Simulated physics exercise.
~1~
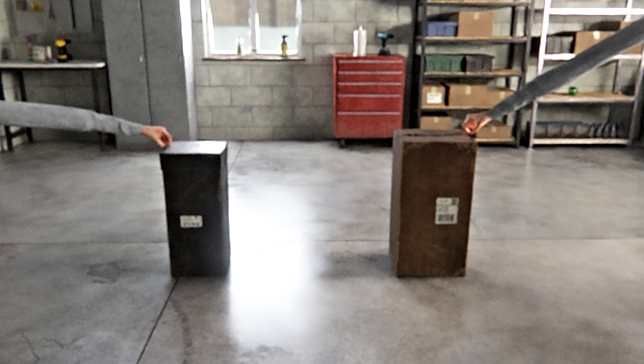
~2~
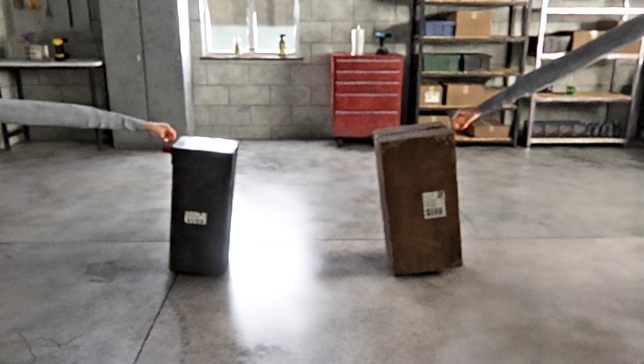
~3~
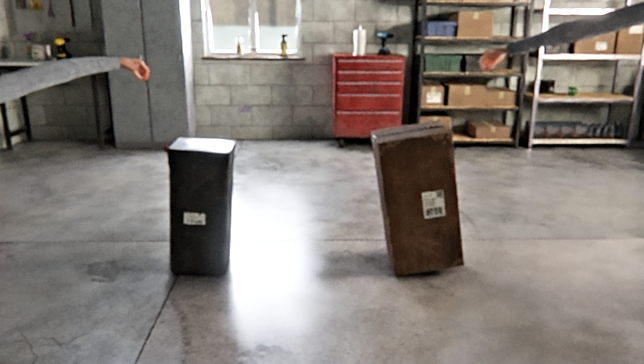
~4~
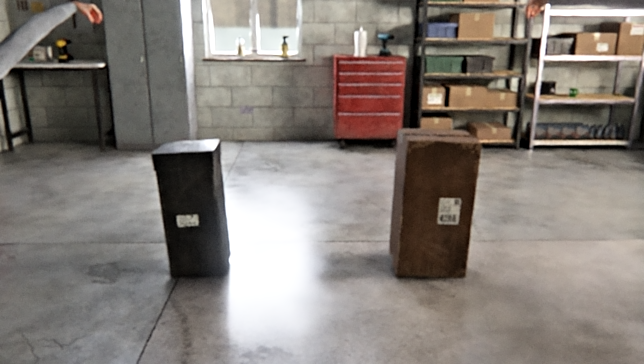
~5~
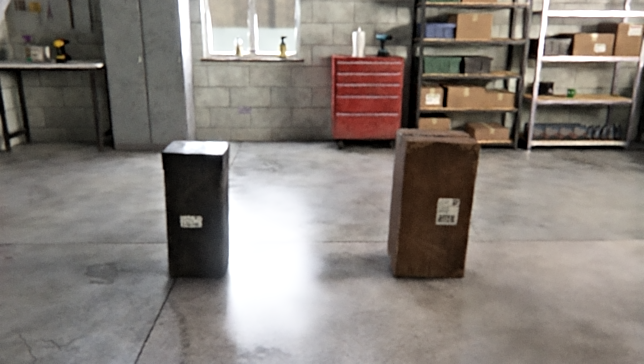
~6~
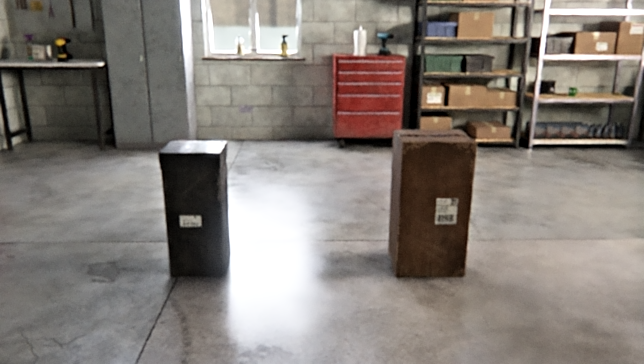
In a workshop with grey block walls and a smooth concrete floor, a slightly swaying camera looks straight on at two tall boxes, with a red tool chest and loaded shelves behind. A black box stands on the left and a brown one on the right, each with a pale label, and a hand reaches in from either side to touch their tops. The hands tip both boxes a little toward the middle, then let go and draw back out of view. Both boxes rock back, the black one tilting slightly left before settling. At the end both stand upright.
